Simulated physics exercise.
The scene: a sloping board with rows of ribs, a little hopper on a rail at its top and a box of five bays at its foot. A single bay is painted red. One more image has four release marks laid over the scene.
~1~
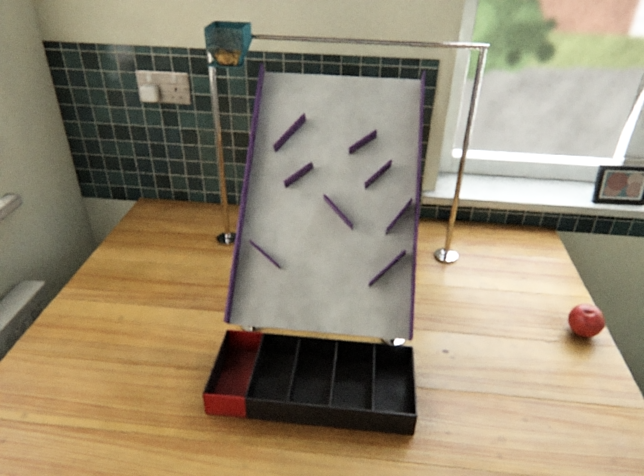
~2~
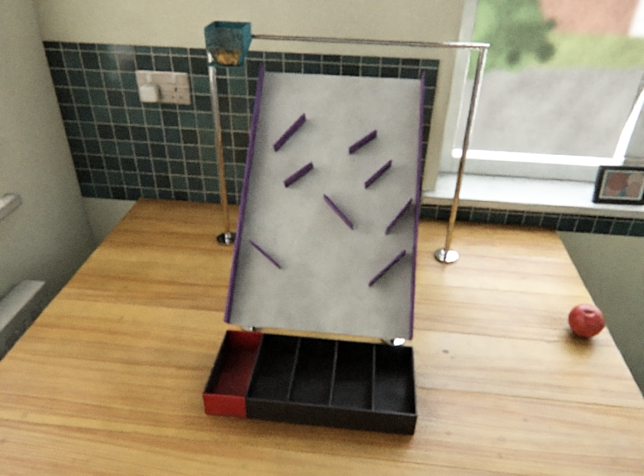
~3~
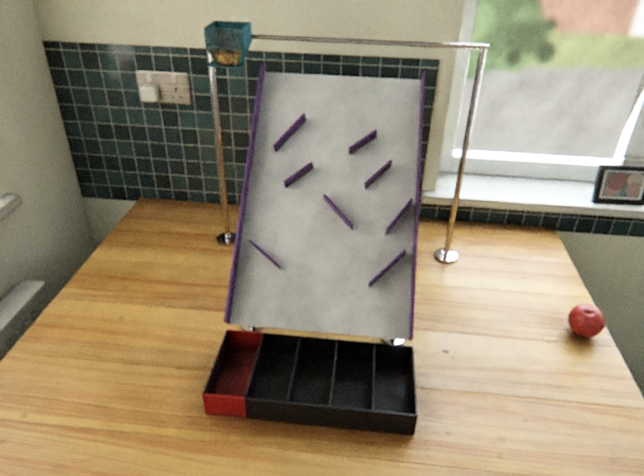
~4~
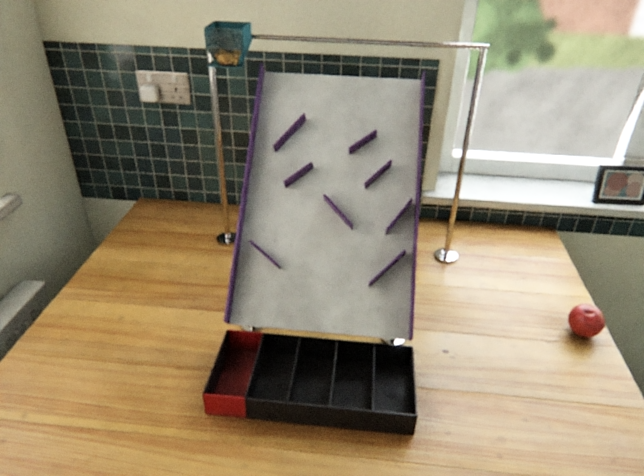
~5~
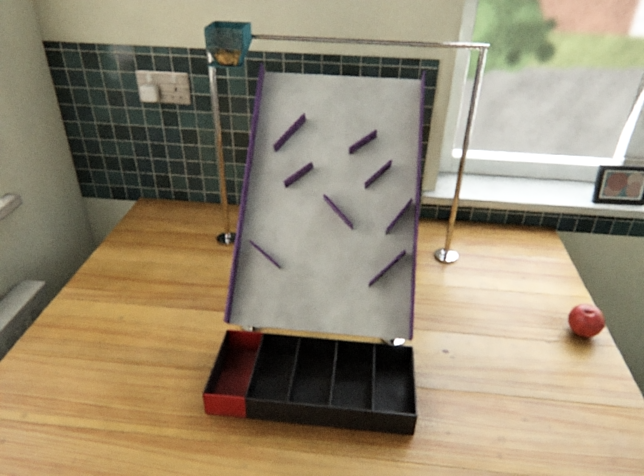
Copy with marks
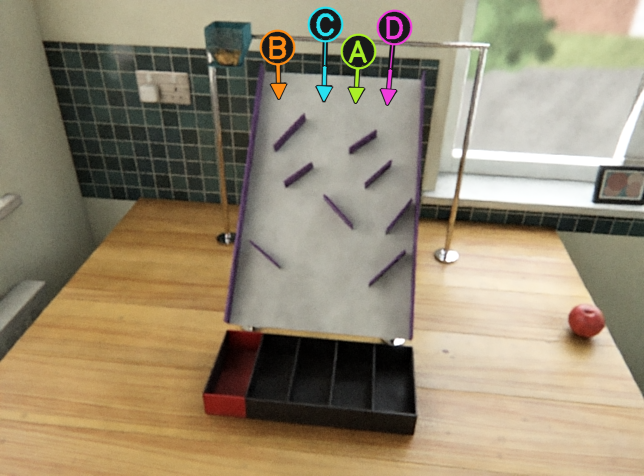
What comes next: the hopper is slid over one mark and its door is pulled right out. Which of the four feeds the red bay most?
B beats the others.
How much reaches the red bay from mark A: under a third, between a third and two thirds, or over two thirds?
Mark A gives under a third.
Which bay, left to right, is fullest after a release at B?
It is the first one.
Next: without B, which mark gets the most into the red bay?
The answer is C.
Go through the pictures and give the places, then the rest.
The first picture shows hopper (231, 56), dried chickpeas, door shut.
The second picture shows ribs (273, 146) to (305, 113), (349, 148) to (377, 130), (284, 182) to (312, 162).
The third picture shows ribs (365, 183) to (392, 160), (324, 194) to (352, 225), (387, 230) to (412, 199).
The fourth picture shows ribs (250, 240) to (278, 265), (369, 283) to (405, 250).
The fifth picture shows red bay (225, 404), number 1 of 5 from the left.
On the marked copy, mark A meets the board at (355, 97); mark B meets the board at (278, 93); mark C meets the board at (324, 95); mark D meets the board at (387, 99).
If A is chosen, not one piece in the red bay, almost all in other bays.
If B is chosen, the larger part in the red bay, roughly a quarter in other bays.
If C is chosen, roughly a quarter in the red bay, the larger part in other bays, just a few held on the board.
If D is chosen, not one piece in the red bay, almost all in other bays, about a tenth held on the board.
